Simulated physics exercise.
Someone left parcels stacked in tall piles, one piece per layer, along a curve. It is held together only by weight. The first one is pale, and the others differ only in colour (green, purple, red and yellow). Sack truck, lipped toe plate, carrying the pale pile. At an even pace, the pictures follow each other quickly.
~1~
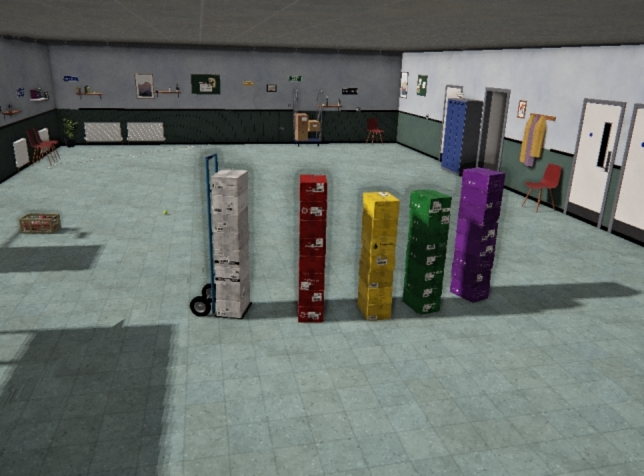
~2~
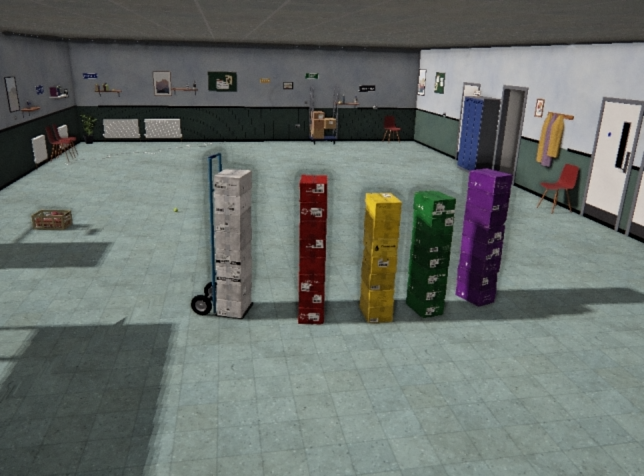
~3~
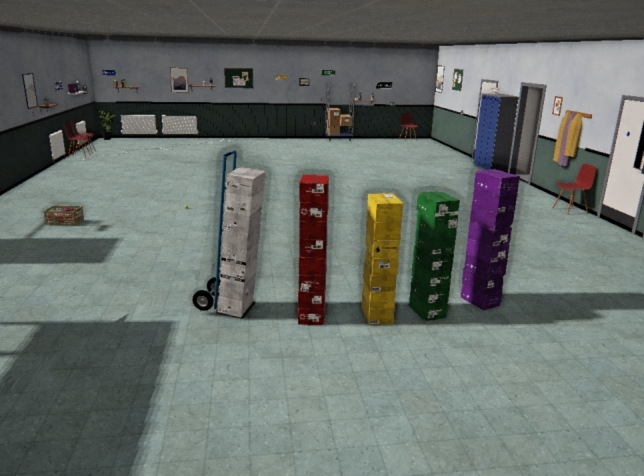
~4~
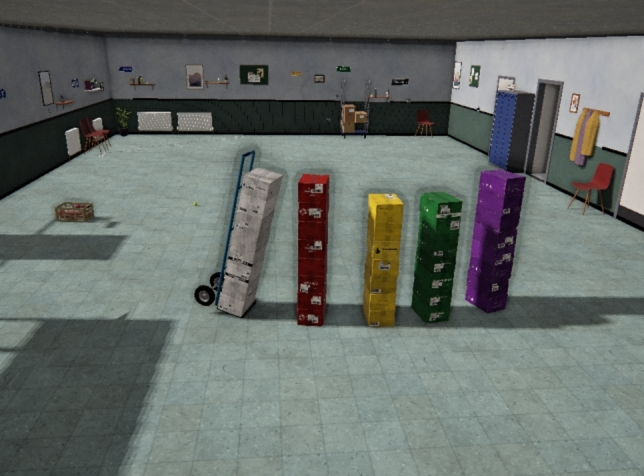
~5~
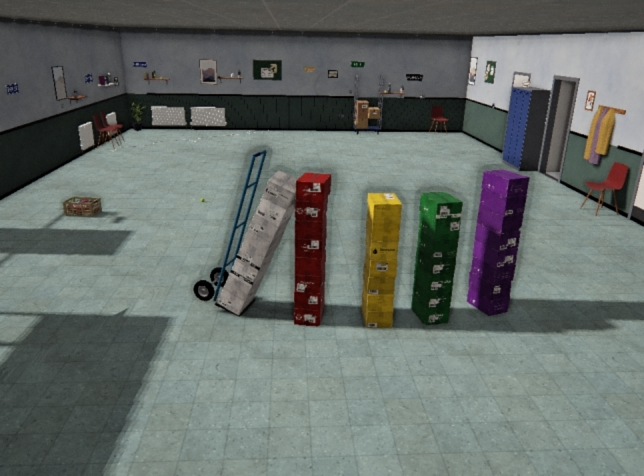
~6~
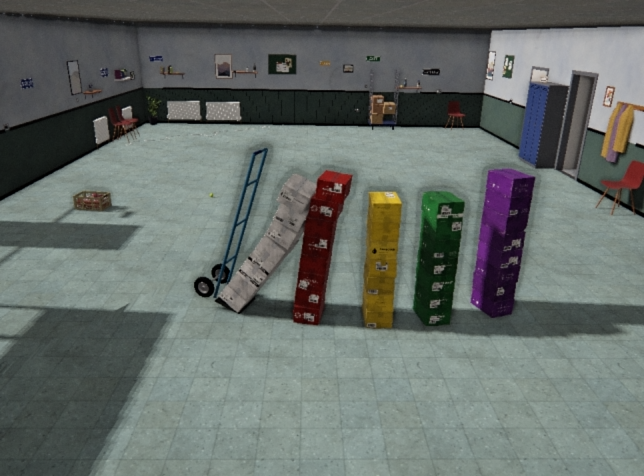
A large hall with a pale tiled floor and green-and-grey walls is seen from slightly above, the camera moving round a little. Five tall stacks of boxes stand in a curving row, white on a blue sack truck at left, then red, yellow, green and purple. The truck tilts rightward, the white stack leans and bends against the red one, and the red stack tilts slightly right.
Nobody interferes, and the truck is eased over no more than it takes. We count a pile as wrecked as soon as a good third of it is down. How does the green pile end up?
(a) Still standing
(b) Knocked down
The answer is b.
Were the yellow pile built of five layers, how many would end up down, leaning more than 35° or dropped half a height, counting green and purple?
Pieces down at the end - green: 7, purple: 8.
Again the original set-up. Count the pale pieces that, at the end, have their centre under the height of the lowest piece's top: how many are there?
Counting them up gives 7.
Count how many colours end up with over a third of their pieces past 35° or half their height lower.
The answer is 4.
Just after the last frame, 8 of the pale pile down; none of the 7 green parcels down (0 of 30 in all colours); top green parcel unmoved; top red parcel tilted clearly, a little lower.
A moment on, 8 of the pale pile down; none of the 7 green parcels down (15 of 30 in all colours); top green parcel tilted clearly; top yellow parcel tilted well over, about its own height lower.
Further on, 8 of the pale pile down; 7 of the 7 green parcels down (29 of 30 in all colours); top green parcel on its side; top purple parcel tilted steeply, some six heights lower.
When it is over, 8 of the pale pile down; 7 of the 7 green parcels down (29 of 30 in all colours); top green parcel upside down; top red parcel on its side. In pixels of the last frame, middles, top green parcel near (594, 258), top red parcel near (326, 283).
